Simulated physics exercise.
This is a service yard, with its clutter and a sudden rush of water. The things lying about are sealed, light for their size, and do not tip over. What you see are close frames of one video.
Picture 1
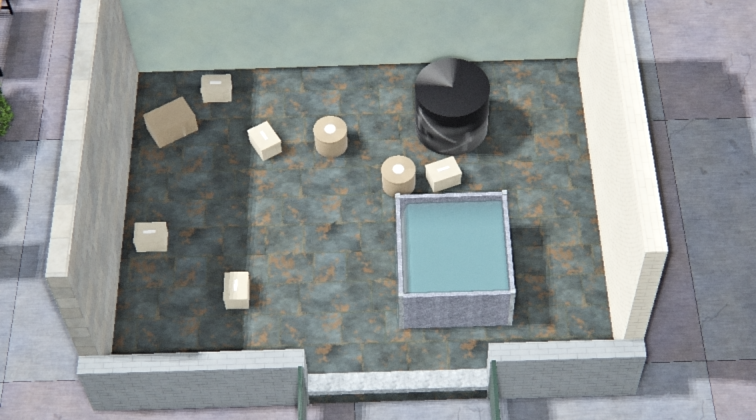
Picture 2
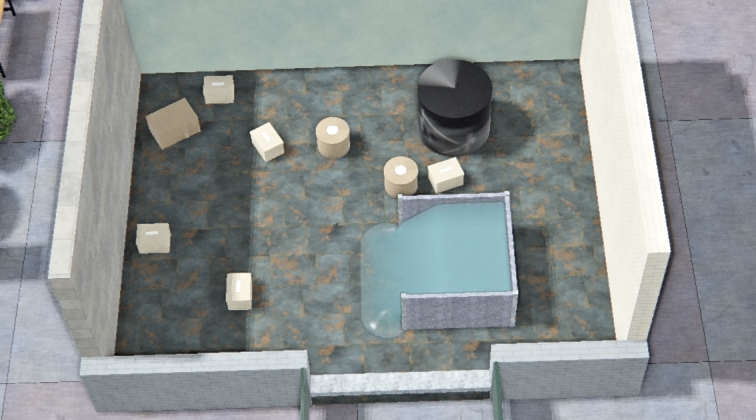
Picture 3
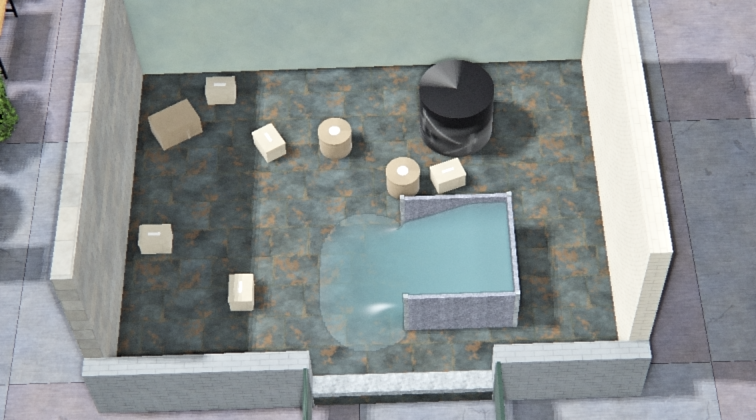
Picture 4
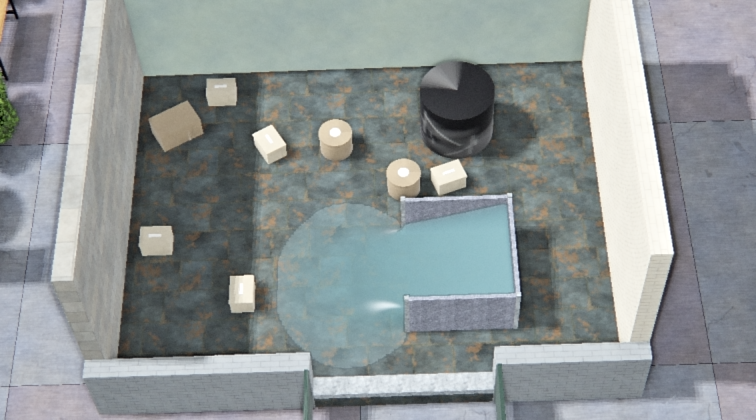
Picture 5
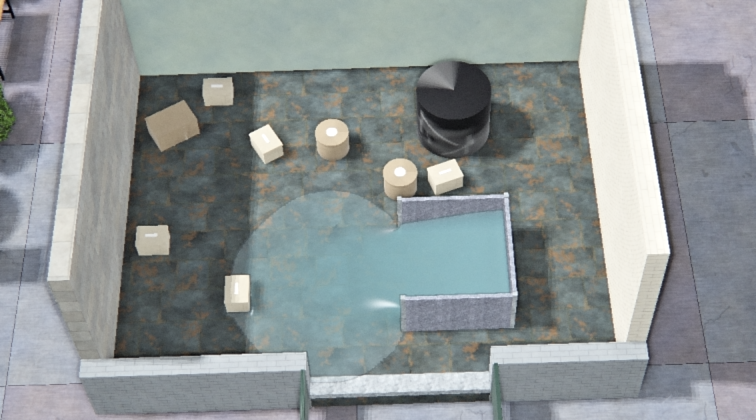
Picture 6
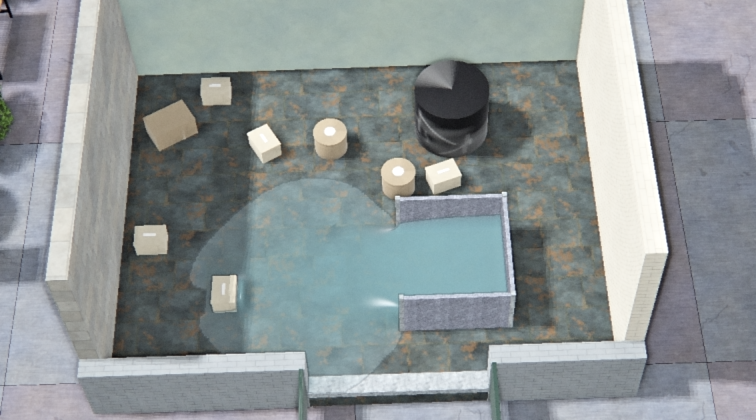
We see a walled yard with scattered pale boxes and round tubs as water pours from the open left side of a grey tank, fans leftward across the floor, and reaches one box near the front, nudging it slightly left.
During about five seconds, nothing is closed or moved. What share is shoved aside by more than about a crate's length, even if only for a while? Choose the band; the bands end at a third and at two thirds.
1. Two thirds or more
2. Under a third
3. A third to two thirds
A third to two thirds (3).
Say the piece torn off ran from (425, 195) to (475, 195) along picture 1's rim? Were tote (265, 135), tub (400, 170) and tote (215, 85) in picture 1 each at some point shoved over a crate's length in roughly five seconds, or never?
The first: Fell short; the second: Went past that; the third: Went past that.
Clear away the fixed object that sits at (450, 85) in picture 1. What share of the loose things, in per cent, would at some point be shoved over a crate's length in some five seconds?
It comes to some 50 per cent of the lot.
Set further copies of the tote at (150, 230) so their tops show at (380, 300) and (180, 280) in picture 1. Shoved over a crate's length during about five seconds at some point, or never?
Taking them in order, the first one goes the distance and the second one goes the distance.
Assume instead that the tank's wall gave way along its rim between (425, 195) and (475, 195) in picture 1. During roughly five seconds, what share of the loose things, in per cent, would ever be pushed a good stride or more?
Near 60 %.
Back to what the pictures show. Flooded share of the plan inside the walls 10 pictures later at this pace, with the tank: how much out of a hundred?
Roughly 50 per cent.
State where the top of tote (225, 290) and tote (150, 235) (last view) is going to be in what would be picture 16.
Estimated positions: (144, 304) and (144, 182), approximately.
A moment on, 1 of 8 are well off their spots; 0 afloat.
Next, 2 of 8 are well off their spots; 2 afloat.
Later, 2 of 8 are well off their spots; 2 afloat.
In the end, 3 of 8 are well off their spots, and 4 have been at some point; 3 afloat.
